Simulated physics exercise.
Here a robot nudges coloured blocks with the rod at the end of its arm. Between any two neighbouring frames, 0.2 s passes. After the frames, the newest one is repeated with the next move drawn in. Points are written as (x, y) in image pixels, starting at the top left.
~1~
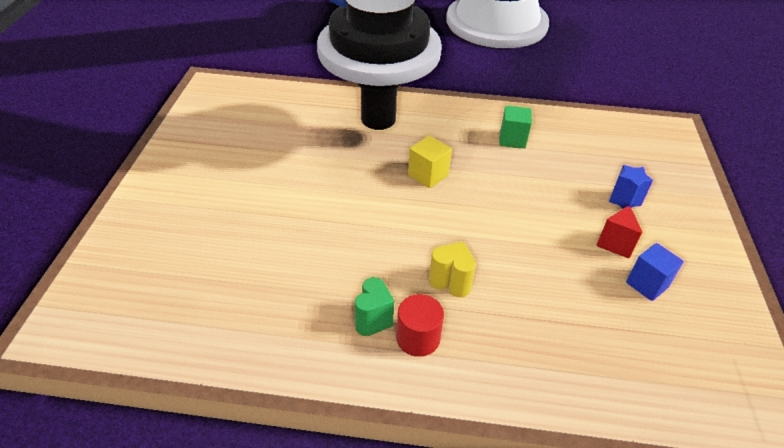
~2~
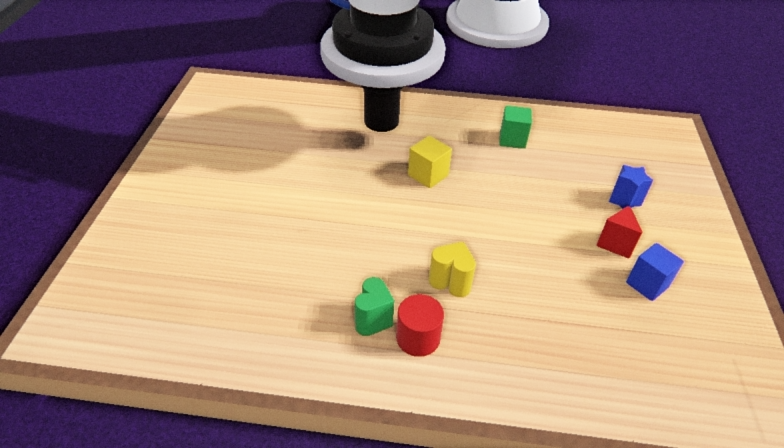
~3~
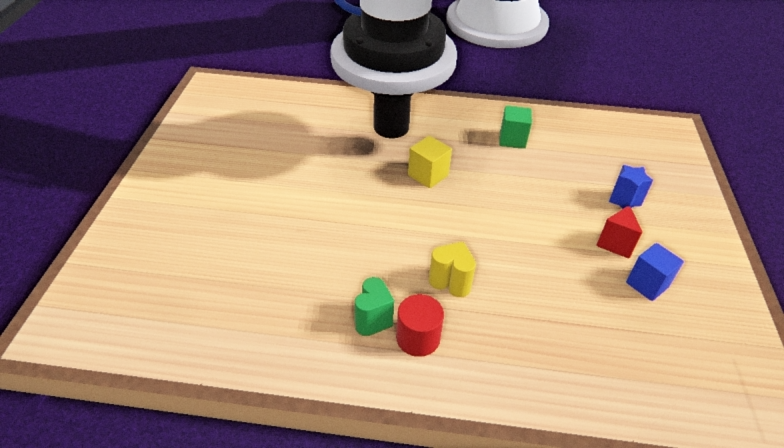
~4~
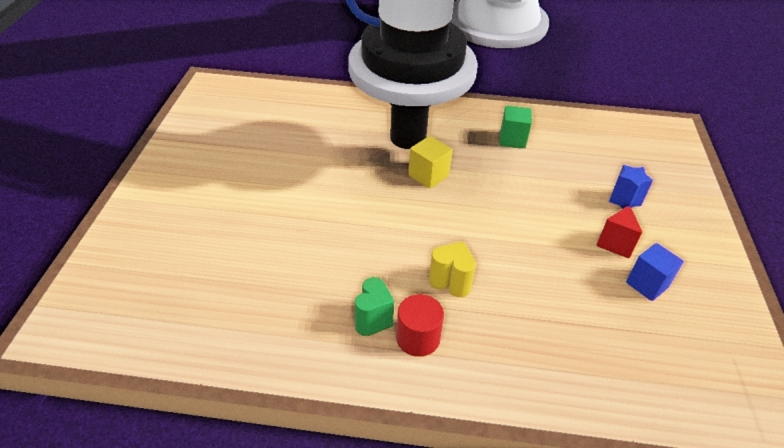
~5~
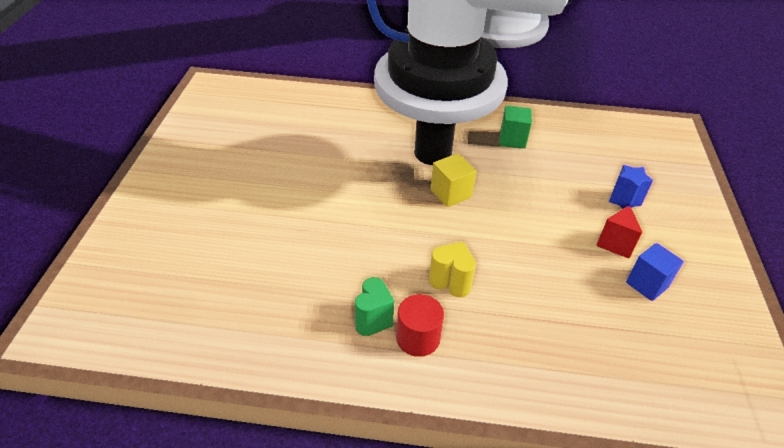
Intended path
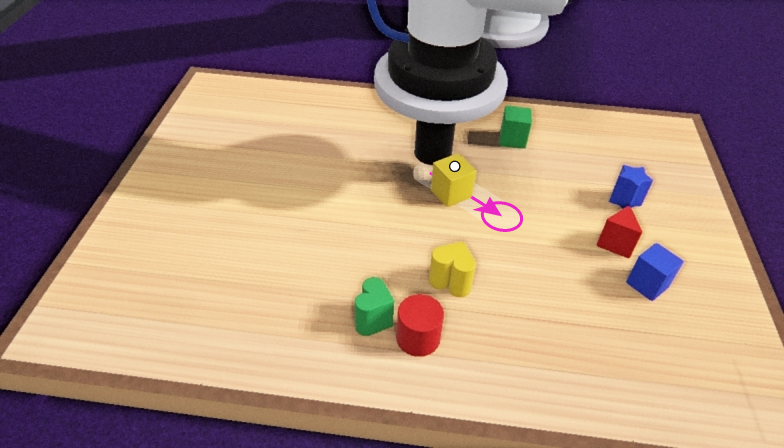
At first, a robot arm's black rod stands on a wooden board behind a yellow cube, with other red, green, blue and yellow blocks scattered around, and barely moves. It then slides toward the viewer and right, reaches the cube and nudges it a short way the same direction, while the other blocks stay still.
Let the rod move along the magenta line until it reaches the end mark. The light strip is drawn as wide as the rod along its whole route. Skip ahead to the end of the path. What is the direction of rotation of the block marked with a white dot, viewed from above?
The answer is clockwise.
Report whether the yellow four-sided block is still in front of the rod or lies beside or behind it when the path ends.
At the end of the path, the rod is still pushing the yellow four-sided block ahead of it.
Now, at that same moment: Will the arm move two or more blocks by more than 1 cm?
Answer: No.
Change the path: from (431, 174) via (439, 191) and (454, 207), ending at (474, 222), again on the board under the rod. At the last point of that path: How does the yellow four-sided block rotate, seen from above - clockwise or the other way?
Looking down, it rotates anti-clockwise.
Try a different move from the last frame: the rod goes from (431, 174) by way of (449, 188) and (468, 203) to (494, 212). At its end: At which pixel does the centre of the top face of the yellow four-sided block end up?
So, by the moment the path ends, you'll find the top centre of the yellow four-sided block at (517, 212).
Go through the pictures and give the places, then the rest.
Tip of the rod (378, 120), middles of tops, yellow four-sided block (431, 148), in the first picture.
Rod (382, 122), nothing pushed, in the second picture.
Rod (391, 128), nothing pushed, in the third picture.
Rod (408, 139), nothing pushed, in the fourth picture.
Rod (433, 154), yellow four-sided block (455, 166), in the fifth picture.
The line goes from (431, 174) directly to (502, 216); the dot is on the yellow four-sided block.
The first path, step by step. Halfway along, rod (469, 174); yellow four-sided block (489, 190), turned 20° clockwise.
At the end, rod (506, 197); yellow four-sided block (523, 216), turned 30° clockwise.
